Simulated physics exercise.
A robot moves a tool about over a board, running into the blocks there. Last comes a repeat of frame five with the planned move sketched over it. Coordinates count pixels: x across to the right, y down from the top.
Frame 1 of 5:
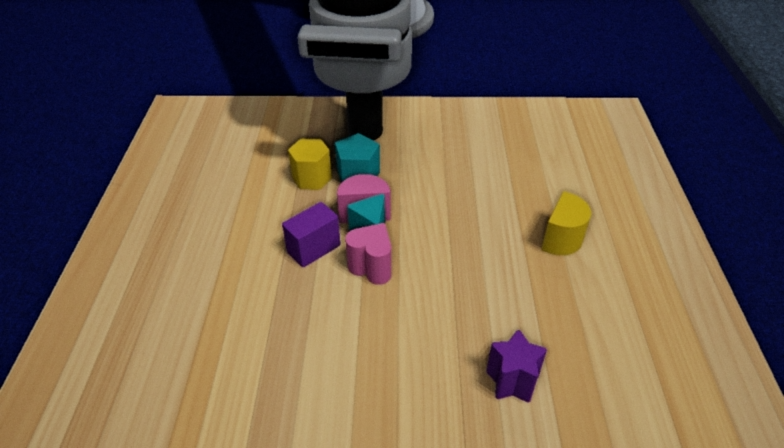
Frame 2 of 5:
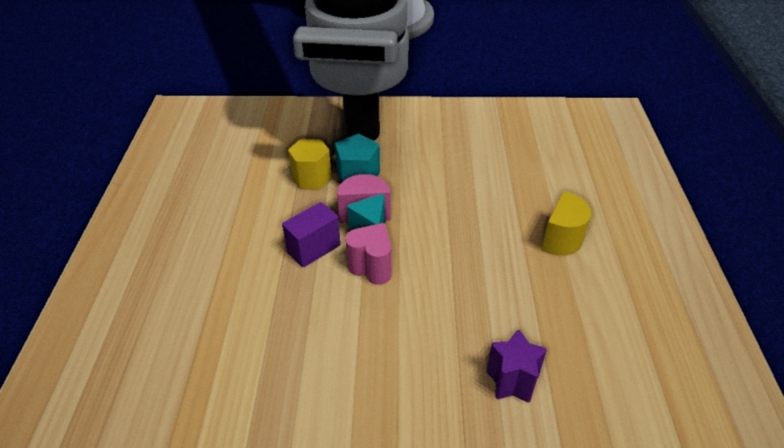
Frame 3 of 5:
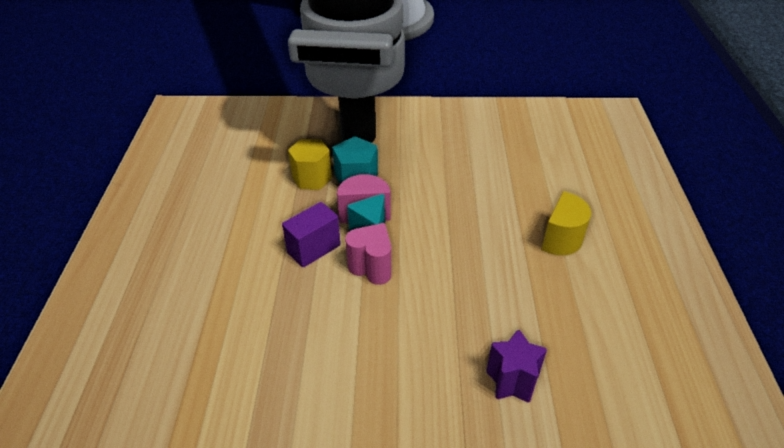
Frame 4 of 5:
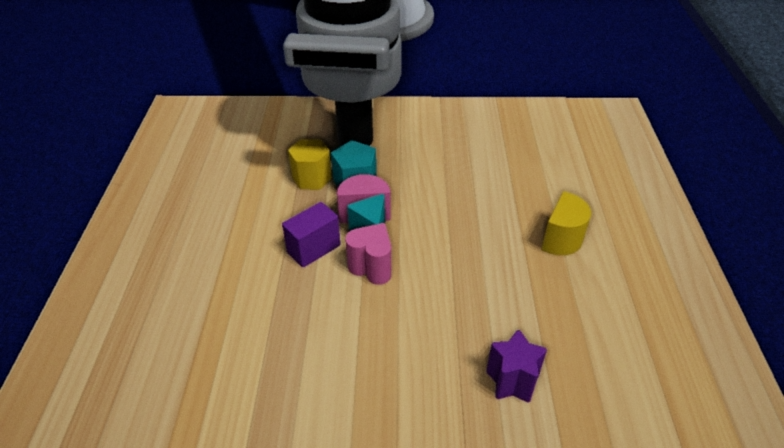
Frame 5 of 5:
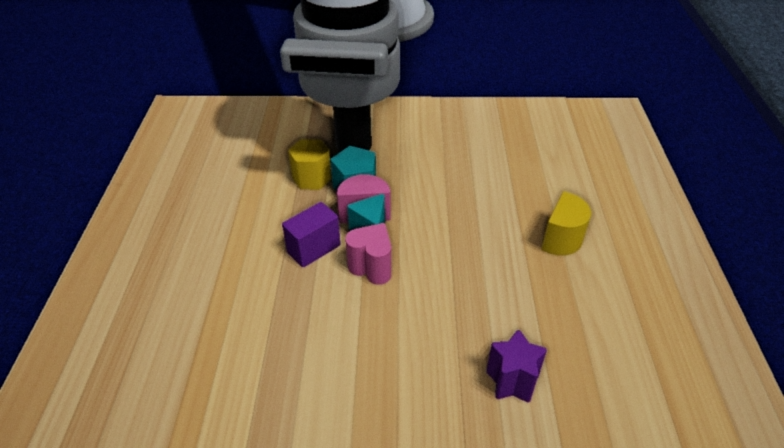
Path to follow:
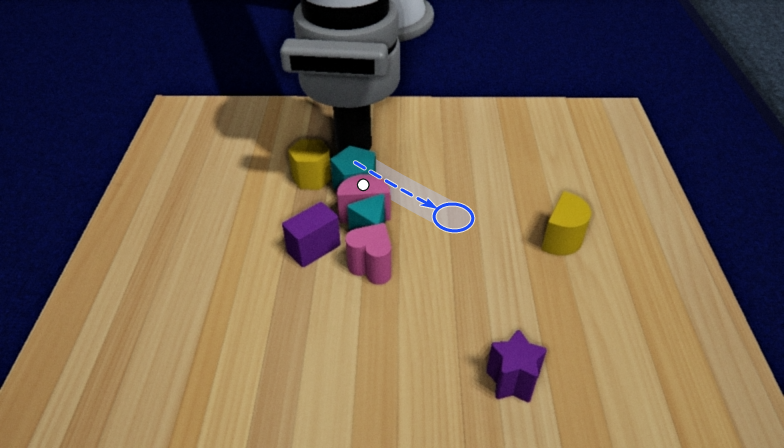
On a wooden board, a robot's dark tool eased toward the viewer and slightly left, then nudged the turquoise five-sided block a little closer to the pink half-round one, while the other blocks stayed still.
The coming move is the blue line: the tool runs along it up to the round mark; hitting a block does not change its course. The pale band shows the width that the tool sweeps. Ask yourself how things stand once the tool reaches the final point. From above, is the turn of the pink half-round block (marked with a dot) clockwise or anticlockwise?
The sense of turning is anti-clockwise.
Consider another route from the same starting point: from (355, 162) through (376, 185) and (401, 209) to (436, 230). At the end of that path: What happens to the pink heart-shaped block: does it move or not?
It leaves its spot.
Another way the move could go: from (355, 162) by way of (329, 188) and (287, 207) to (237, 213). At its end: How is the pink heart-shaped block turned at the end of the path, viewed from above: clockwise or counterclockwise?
Rotation: Clockwise.
Drawn move, from (355, 162) directly to (453, 217); the dot is on the pink half-round block.
On the path given first. One third of the way, tool at (385, 163); turquoise five-sided block at (367, 177), turned 45° clockwise; pink half-round block at (365, 207), turned 25° anticlockwise; turquoise three-sided block at (376, 224); pink heart-shaped block at (371, 253), turned 30° clockwise.
Two thirds of the way, tool at (419, 182); turquoise five-sided block at (374, 181), turned 80° clockwise; pink half-round block at (363, 208), turned 30° anticlockwise; turquoise three-sided block at (376, 225); pink heart-shaped block at (372, 253), turned 30° clockwise.
At the end, tool at (455, 200); turquoise five-sided block at (374, 181), turned 80° clockwise; pink half-round block at (363, 208), turned 30° anticlockwise; turquoise three-sided block at (376, 225); pink heart-shaped block at (372, 253), turned 30° clockwise.
